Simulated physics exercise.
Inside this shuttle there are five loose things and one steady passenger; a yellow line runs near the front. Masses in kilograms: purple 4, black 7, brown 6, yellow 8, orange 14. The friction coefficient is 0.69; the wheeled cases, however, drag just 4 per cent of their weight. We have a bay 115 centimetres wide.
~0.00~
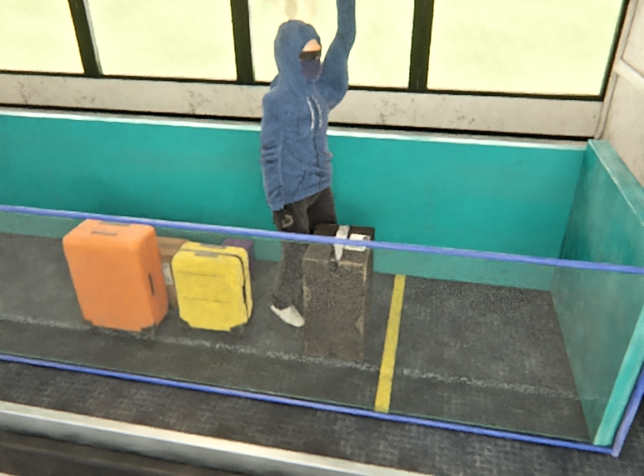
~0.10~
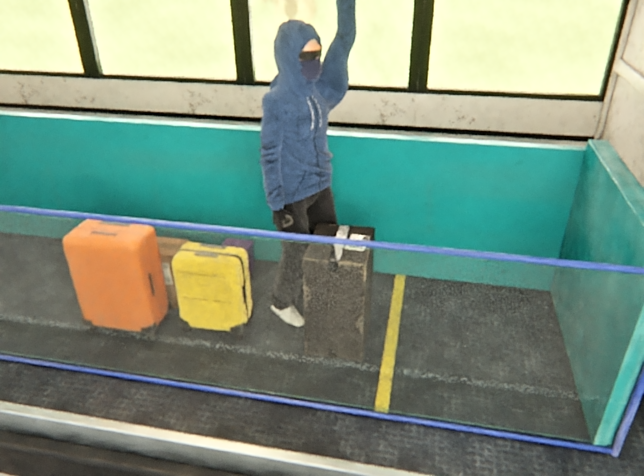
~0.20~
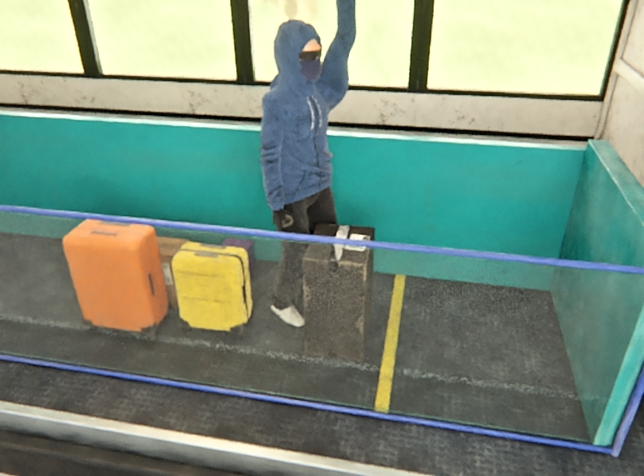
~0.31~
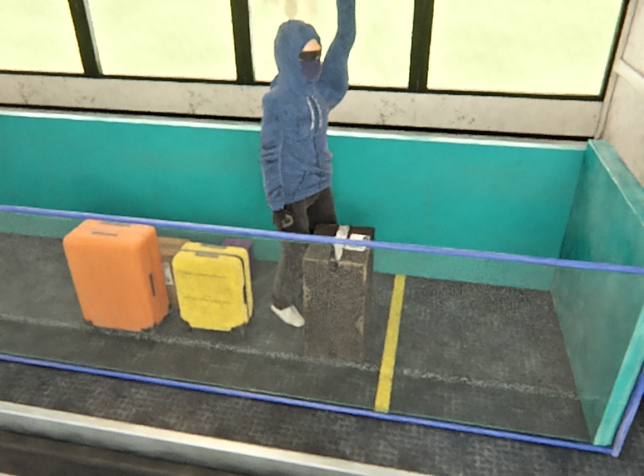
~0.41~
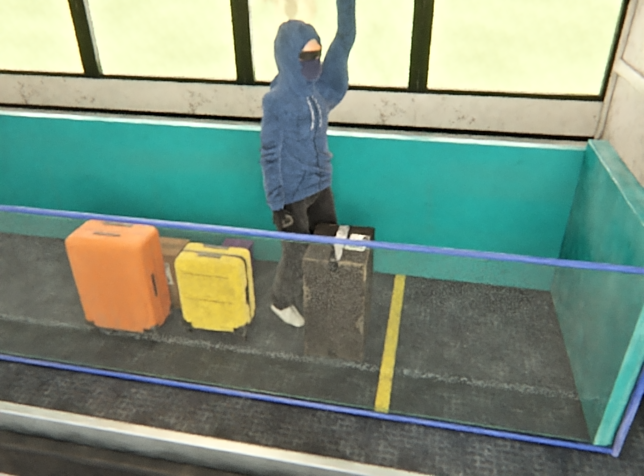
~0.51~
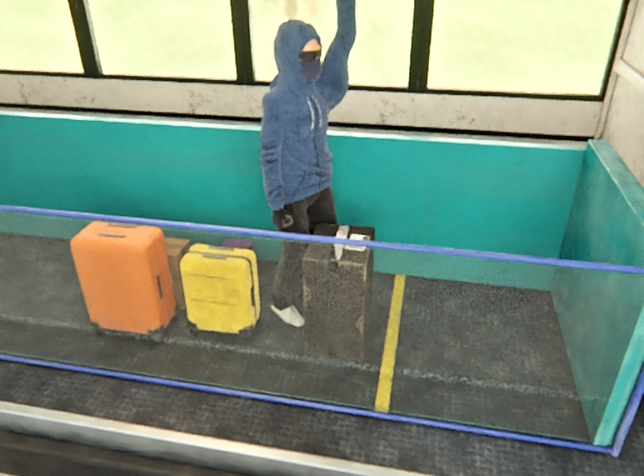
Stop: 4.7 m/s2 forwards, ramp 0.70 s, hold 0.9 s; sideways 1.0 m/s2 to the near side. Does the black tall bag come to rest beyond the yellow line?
Yes.
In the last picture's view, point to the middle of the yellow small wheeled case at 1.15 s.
Roughly (363, 339).
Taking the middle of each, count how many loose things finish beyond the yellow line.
3 in total.
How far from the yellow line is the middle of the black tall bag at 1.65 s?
Roughly 70 cm past.
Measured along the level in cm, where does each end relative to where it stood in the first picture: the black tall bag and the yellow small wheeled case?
Lab note: Black tall bag shifted 100, yellow small wheeled case shifted 170.
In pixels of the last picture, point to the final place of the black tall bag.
Somewhere close to (542, 312).
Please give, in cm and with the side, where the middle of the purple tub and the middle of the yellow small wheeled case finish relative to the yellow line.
Result: Purple tub = 100 cm short, yellow small wheeled case = 70 cm past.
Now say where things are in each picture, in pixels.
In the first frame, black tall bag (340, 291), yellow small wheeled case (214, 291).
In the second frame, black tall bag (340, 291), yellow small wheeled case (214, 291).
In the third frame, black tall bag (340, 291), yellow small wheeled case (214, 291).
In the fourth frame, black tall bag (340, 291), yellow small wheeled case (214, 291).
In the fifth frame, black tall bag (340, 291), yellow small wheeled case (217, 292).
In the sixth frame, black tall bag (340, 291), yellow small wheeled case (222, 293).
After 0.75 s the black tall bag is 28 cm short of the yellow line, tilted 0°, near (340, 291) in the last picture's view; the yellow small wheeled case 72 cm short of the yellow line, tilted 0°.
After 1.15 s the black tall bag is 11 cm past the yellow line, tilted 0°, near (417, 300) in the last picture's view.
After 1.65 s the black tall bag is 71 cm past the yellow line, tilted 0°, near (542, 312) in the last picture's view.
When all is still (2.3 s), purple tub stops short of the yellow line; black tall bag crosses the yellow line; brown carton stops short of the yellow line; yellow small wheeled case crosses the yellow line; orange big wheeled case crosses the yellow line.
